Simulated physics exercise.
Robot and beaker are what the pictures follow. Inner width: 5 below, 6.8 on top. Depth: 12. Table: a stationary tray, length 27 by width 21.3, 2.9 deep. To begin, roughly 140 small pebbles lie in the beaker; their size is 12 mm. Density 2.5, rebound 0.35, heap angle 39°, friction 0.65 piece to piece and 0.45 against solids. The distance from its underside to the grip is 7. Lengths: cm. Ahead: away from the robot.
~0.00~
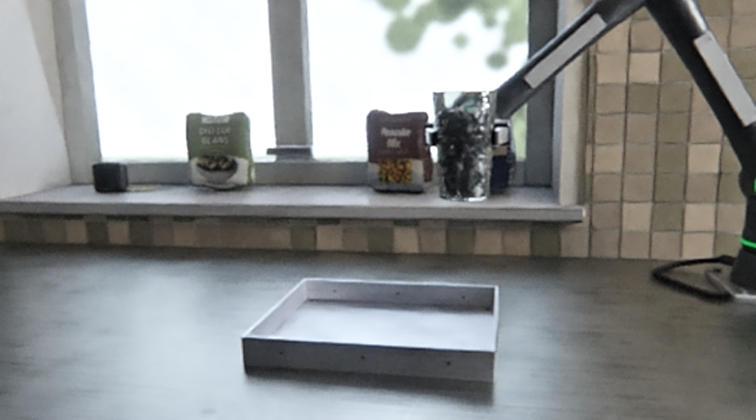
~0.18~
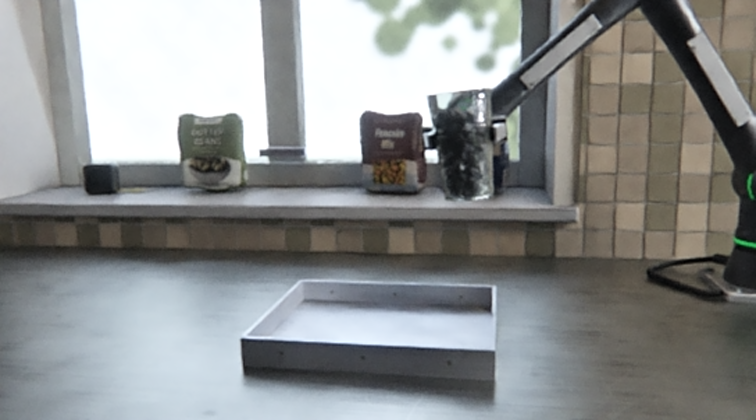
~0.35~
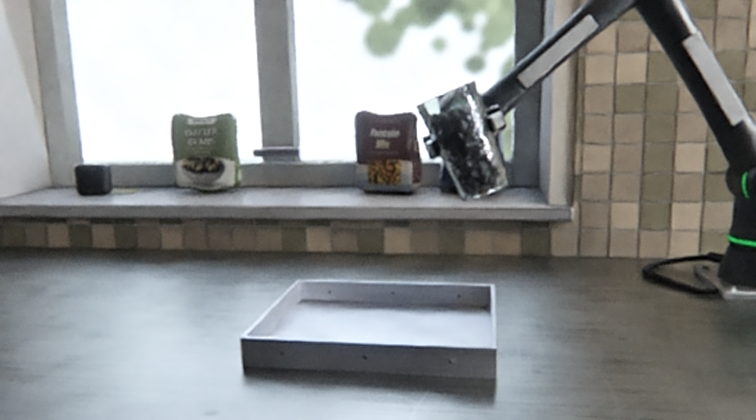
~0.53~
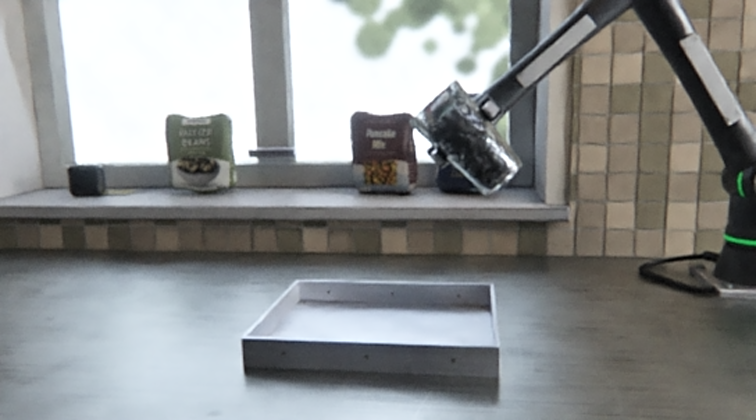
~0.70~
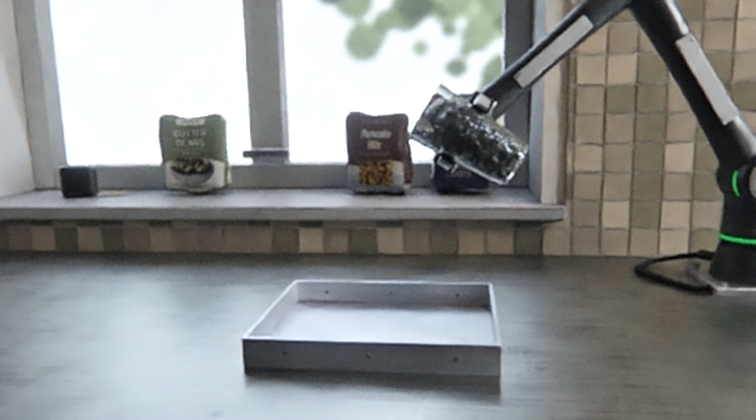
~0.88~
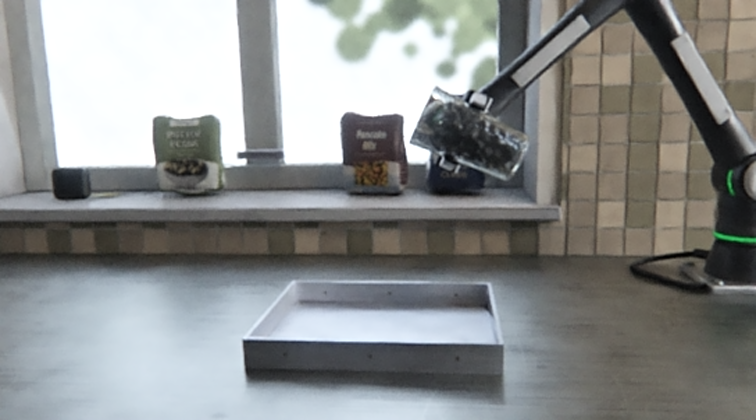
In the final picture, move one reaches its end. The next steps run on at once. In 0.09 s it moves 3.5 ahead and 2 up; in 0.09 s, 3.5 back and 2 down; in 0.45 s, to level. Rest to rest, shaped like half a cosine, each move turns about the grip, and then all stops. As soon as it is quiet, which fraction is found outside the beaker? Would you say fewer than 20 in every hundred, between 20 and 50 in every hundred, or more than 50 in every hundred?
Between 20 and 50 in every hundred.
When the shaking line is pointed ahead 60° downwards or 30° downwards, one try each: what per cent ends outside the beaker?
First try about 0 %, second try about 5 %.
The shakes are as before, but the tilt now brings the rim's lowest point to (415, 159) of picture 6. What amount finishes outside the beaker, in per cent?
About 80 %.
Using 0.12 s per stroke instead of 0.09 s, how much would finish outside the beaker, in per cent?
In that case it would be near 10 percent.
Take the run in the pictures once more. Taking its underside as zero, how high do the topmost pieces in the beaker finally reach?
Roughly 8.0 centimetres.
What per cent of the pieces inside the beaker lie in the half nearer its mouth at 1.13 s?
65 %.
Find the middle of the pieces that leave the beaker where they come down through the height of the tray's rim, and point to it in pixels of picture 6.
Close to pixel (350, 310).
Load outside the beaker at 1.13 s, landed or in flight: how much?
40 %.
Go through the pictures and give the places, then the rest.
In the first frame, beaker middle at (464, 146), level; upper third of the load around (463, 123), from x 440 to 490, top at y 110; 136 in the beaker.
In the second frame, beaker middle at (464, 146), tilted 6° forward; upper third of the load around (460, 125), from x 440 to 485, top at y 110.
In the third frame, beaker middle at (466, 144), tilted 22° forward; upper third of the load around (460, 124), from x 435 to 495, top at y 105.
In the fourth frame, beaker middle at (469, 142), tilted 42° forward; upper third of the load around (461, 125), from x 430 to 510, top at y 105.
In the fifth frame, beaker middle at (471, 139), tilted 58° forward; upper third of the load around (459, 125), from x 430 to 515, top at y 110.
In the sixth frame, beaker middle at (471, 137), tilted 64° forward; upper third of the load around (462, 125), from x 430 to 520, top at y 110; 136 in the beaker.
After 1.13 s, tilted 60° forward, highest piece 26 above the table; 80 in the beaker, 56 in flight or on a rim.
After 1.38 s, tilted 12° forward, highest piece 27 above the table; 78 in the beaker, 56 in the tray, 1 on the table or floor, 1 in flight or on a rim.
After 1.71 s, level, highest piece 25 above the table; 78 in the beaker, 57 in the tray, 1 on the table or floor.
After 2.76 s, level, highest piece 25 above the table; 78 in the beaker, 57 in the tray, 1 on the table or floor.
At rest, 78 in the beaker, 57 in the tray, 1 on the table or floor. That is 43 % outside the beaker.
